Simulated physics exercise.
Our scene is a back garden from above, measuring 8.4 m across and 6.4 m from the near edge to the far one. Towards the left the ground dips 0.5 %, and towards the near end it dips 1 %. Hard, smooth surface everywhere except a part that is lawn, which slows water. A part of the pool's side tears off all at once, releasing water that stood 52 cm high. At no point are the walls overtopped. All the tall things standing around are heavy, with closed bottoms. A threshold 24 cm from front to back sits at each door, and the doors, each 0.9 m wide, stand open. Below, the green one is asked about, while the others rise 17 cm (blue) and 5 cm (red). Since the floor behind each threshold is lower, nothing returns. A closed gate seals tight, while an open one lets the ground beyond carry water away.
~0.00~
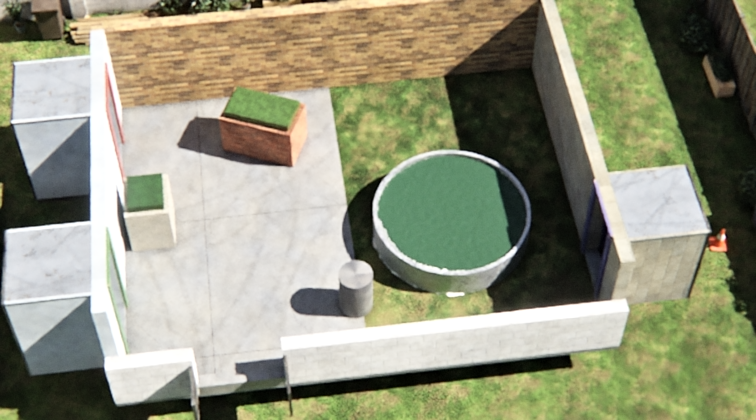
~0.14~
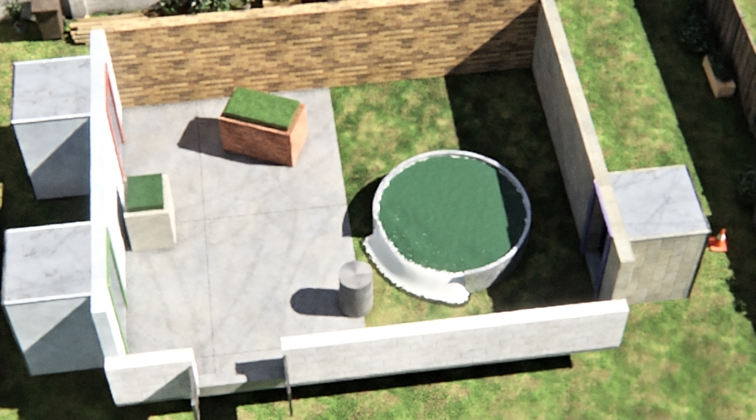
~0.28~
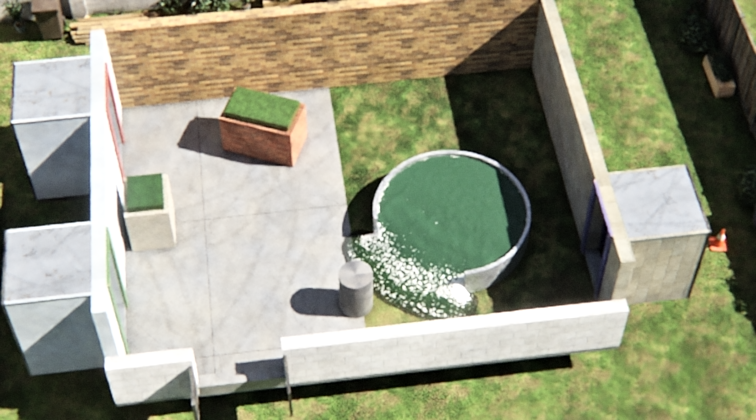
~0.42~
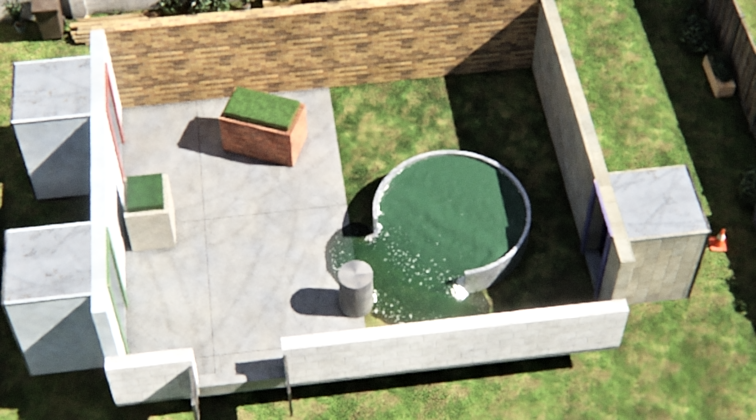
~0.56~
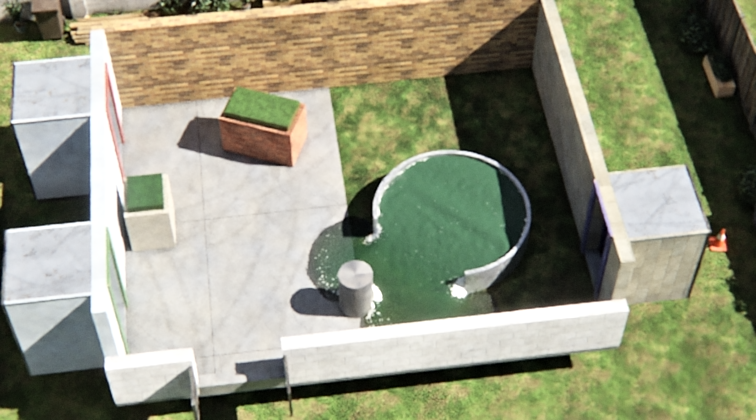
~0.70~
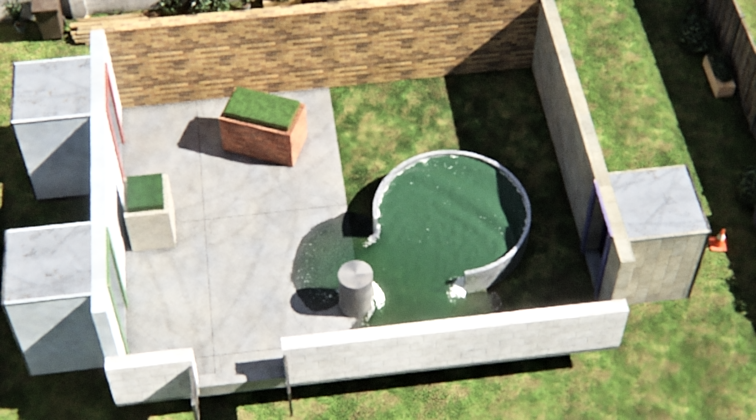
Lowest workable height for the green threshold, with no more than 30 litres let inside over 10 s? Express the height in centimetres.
I would say 20.5 cm.
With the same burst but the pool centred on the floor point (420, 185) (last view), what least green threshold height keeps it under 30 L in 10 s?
Then roughly 18 cm.
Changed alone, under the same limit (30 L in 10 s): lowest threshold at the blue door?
I'd raise blue to close to 7.5 cm.
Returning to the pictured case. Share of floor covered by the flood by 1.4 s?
Roughly 20 percent of the floor.
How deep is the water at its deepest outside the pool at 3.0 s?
I'd estimate roughly 32 cm.
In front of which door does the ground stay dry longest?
That would be the red one, last in line.
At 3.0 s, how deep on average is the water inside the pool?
About 20 centimetres.
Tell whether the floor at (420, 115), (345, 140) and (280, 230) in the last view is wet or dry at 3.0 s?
Point by point, the first is spared, the second spared and the third awash.
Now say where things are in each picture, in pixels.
The pool at (452, 213) is whole and still, 52 cm deep; the green door at (118, 298) is dry, in the first picture.
The gap is at (407, 273), the front 0.3 m out at (363, 243); the back of the pool holds 52 cm, in the second picture.
Water pours out at (407, 274) and has run 0.6 m, to a hidden place; about 9 cm deep outside, 52 cm at the back, in the third picture.
Water pours out at (407, 274) and has run 1.0 m, to (331, 268); about 8 cm deep outside, 52 cm at the back, in the fourth picture.
The front is at a hidden place, 1.3 m from the gap at (407, 274); 4.2 m2 of floor is wet, 52 cm left at the back, in the fifth picture.
Water pours out at (407, 275) and has run 1.7 m, to (304, 296); about 8 cm deep outside, 51 cm at the back; 3.2 m in a straight line remain to the green door at (118, 298), in the sixth picture.
After 1.4 s water covers 20 % of the floor, deepest (39 cm) near (396, 343); it has not reached the green door.
After 3.0 s water covers 45 % of the floor, deepest (32 cm) near (128, 383); 30 cm at the green door, 1 litre in over its 20 cm threshold.
After 10.0 s water covers 90 % of the floor, deepest (10 cm) near (128, 383); 9 cm at the green door, 30 litres in over its 20 cm threshold.
At the green door as built, the water arrived by 2.4 s and peaked near 30 cm at 3.0 s.
With a threshold of 16.5 cm, 68 litres would have come in within the 10 s; with 22 cm, 18 litres. So under 30 litres takes about 20.5 cm.
